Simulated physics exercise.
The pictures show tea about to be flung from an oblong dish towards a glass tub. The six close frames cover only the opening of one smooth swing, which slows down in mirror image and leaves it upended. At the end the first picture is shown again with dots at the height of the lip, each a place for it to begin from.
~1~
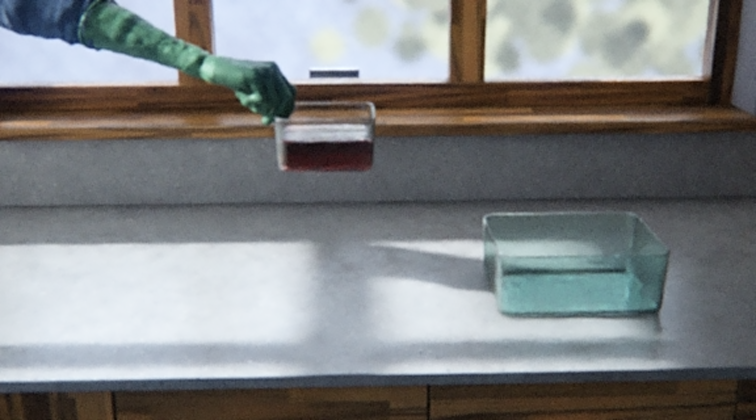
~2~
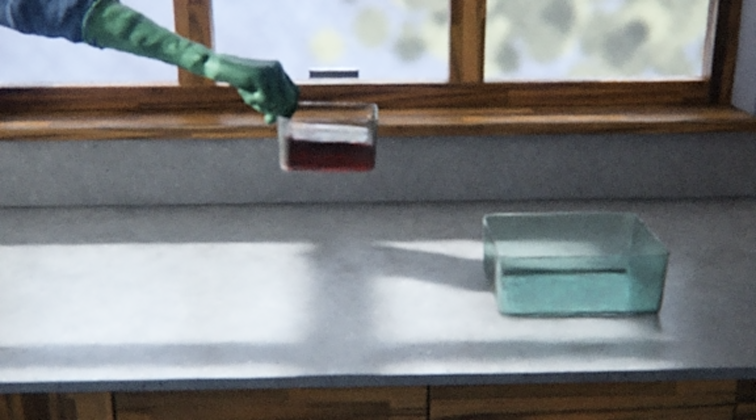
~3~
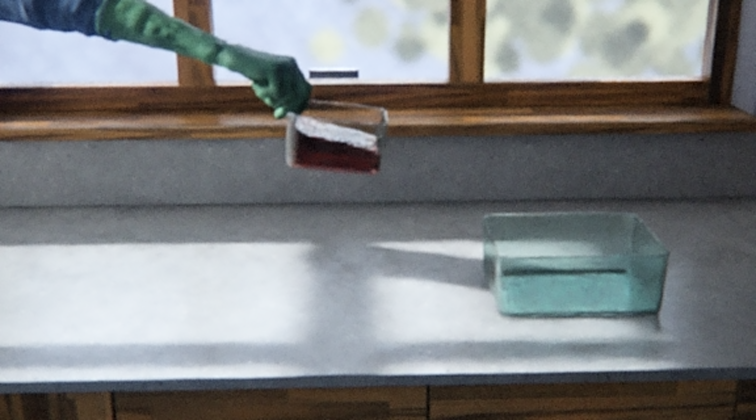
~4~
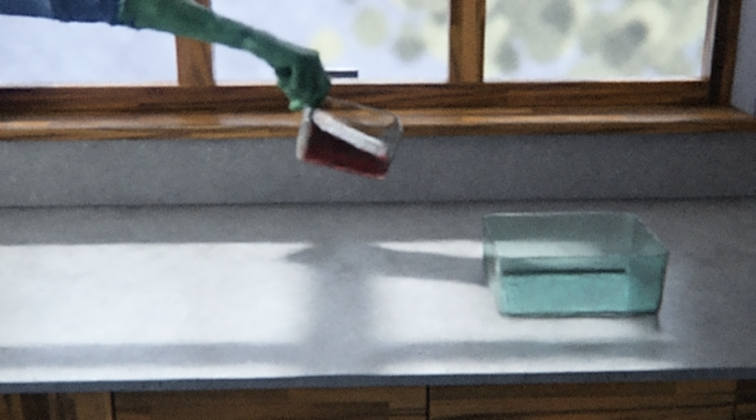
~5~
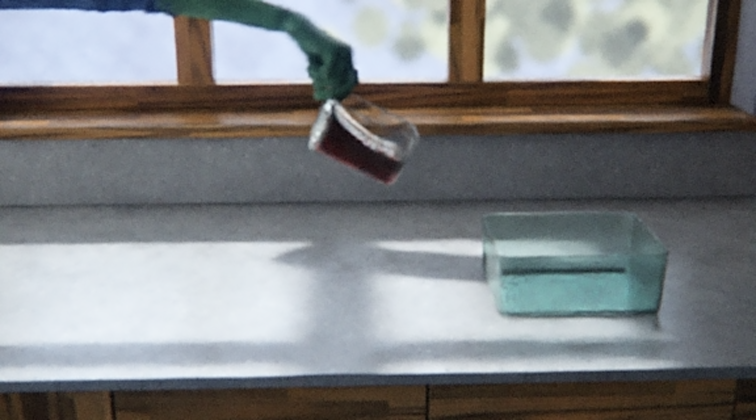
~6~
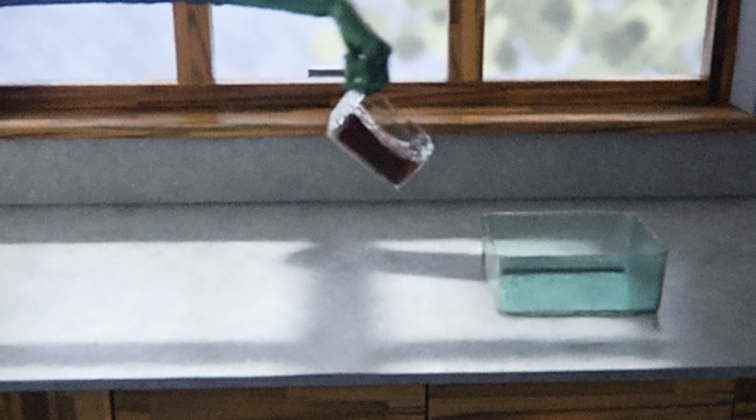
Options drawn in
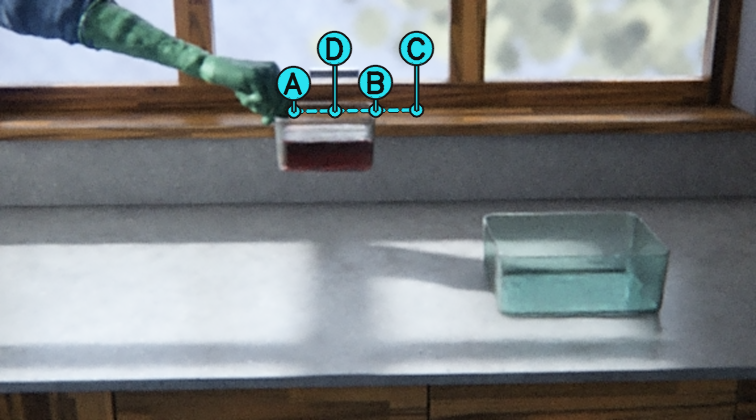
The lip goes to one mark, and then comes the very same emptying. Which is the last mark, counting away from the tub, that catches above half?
Take D.
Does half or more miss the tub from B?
No, that is safe.
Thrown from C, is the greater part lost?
No, that is safe.
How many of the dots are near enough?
Three of the four.
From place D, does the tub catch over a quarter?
Yes, clearly.
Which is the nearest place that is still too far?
Place A.
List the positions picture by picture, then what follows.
In the first picture, upright, lip at (372, 110); tub from (498, 314) to (661, 311); nothing has left yet.
In the second picture, upright, lip at (375, 111); nothing has left yet.
In the third picture, tipped about 6°, lip at (385, 116); nothing has left yet.
In the fourth picture, tipped about 15°, lip at (399, 123); nothing has left yet.
In the fifth picture, tipped about 27°, lip at (416, 132); nothing has left yet.
In the sixth picture, tipped about 41°, lip at (431, 144); nothing has left yet.
On the marked copy, A at (293, 111); B at (375, 110); C at (416, 110); D at (334, 110).
With A, about 20 % lands in the tub, 74 % falls short and 6 % goes beside or beyond.
With B, about 73 % lands in the tub, 6 % falls short and 20 % goes beside or beyond.
With C, about 92 % lands in the tub, 3 % falls short and 4 % goes beside or beyond.
With D, about 71 % lands in the tub, 19 % falls short and 10 % goes beside or beyond.
